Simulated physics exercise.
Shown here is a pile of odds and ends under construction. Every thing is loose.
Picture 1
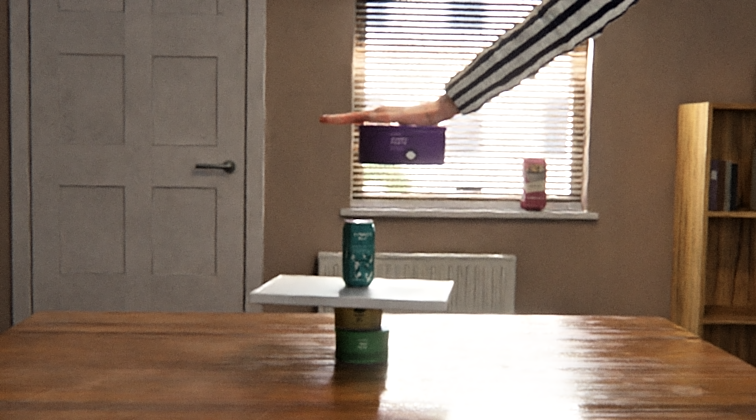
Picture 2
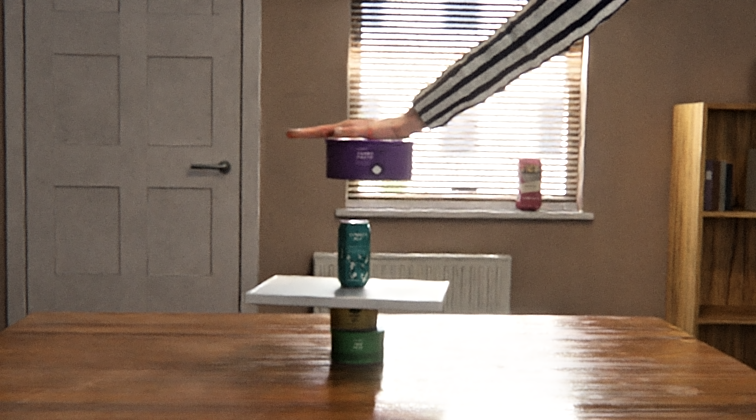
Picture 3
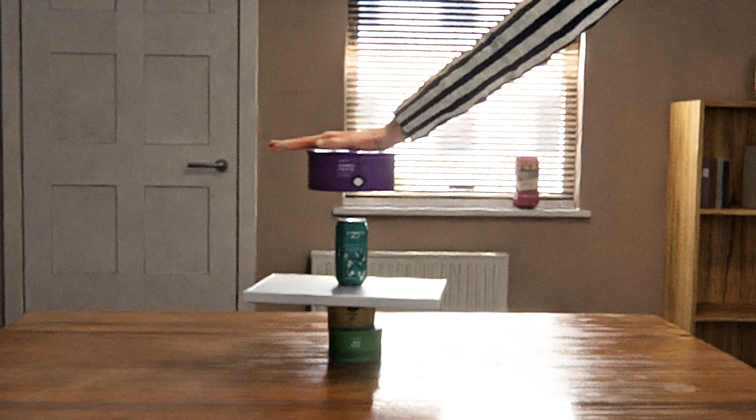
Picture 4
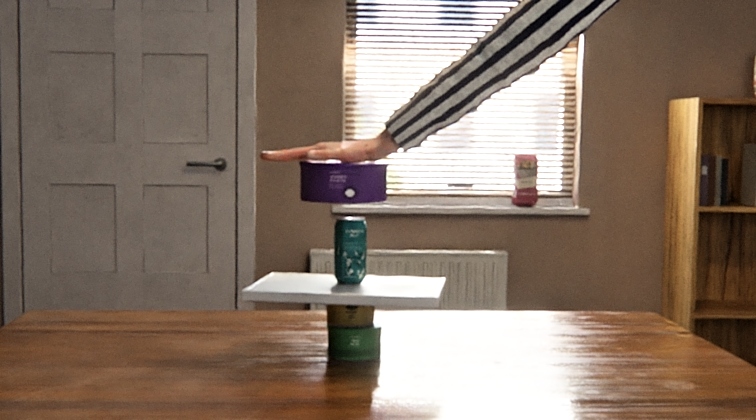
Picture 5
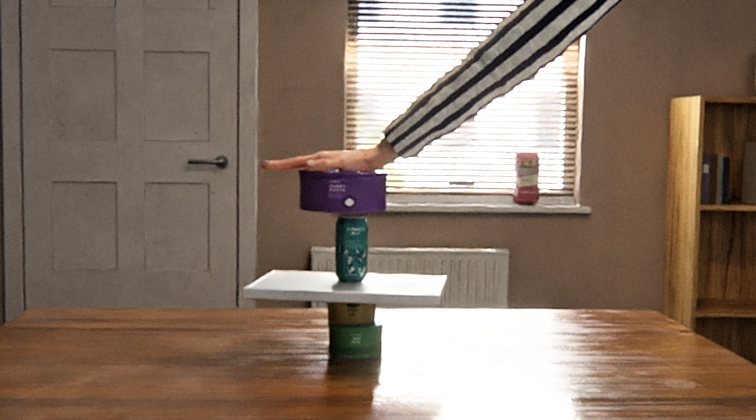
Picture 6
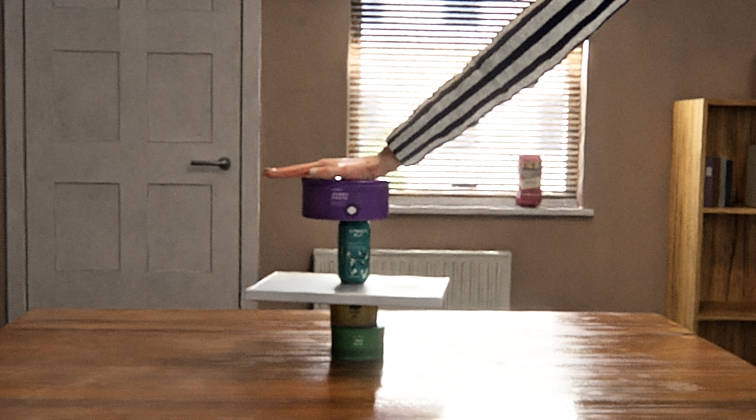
A hand in a striped sleeve moved left and lowered a purple tub onto a green can, which stood on a white tray above a small stack of tubs on a wooden table.
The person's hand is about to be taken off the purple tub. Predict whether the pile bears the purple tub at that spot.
My guess is the pile will stay put.
Then, 0.20 s on from there, no change.
Then, 0.30 s on from there, purple tub resting near (346, 199).
In the end, all 5 unmoved. At the end, from the last picture's camera, purple tub near (346, 199). The pile keeps its balance.
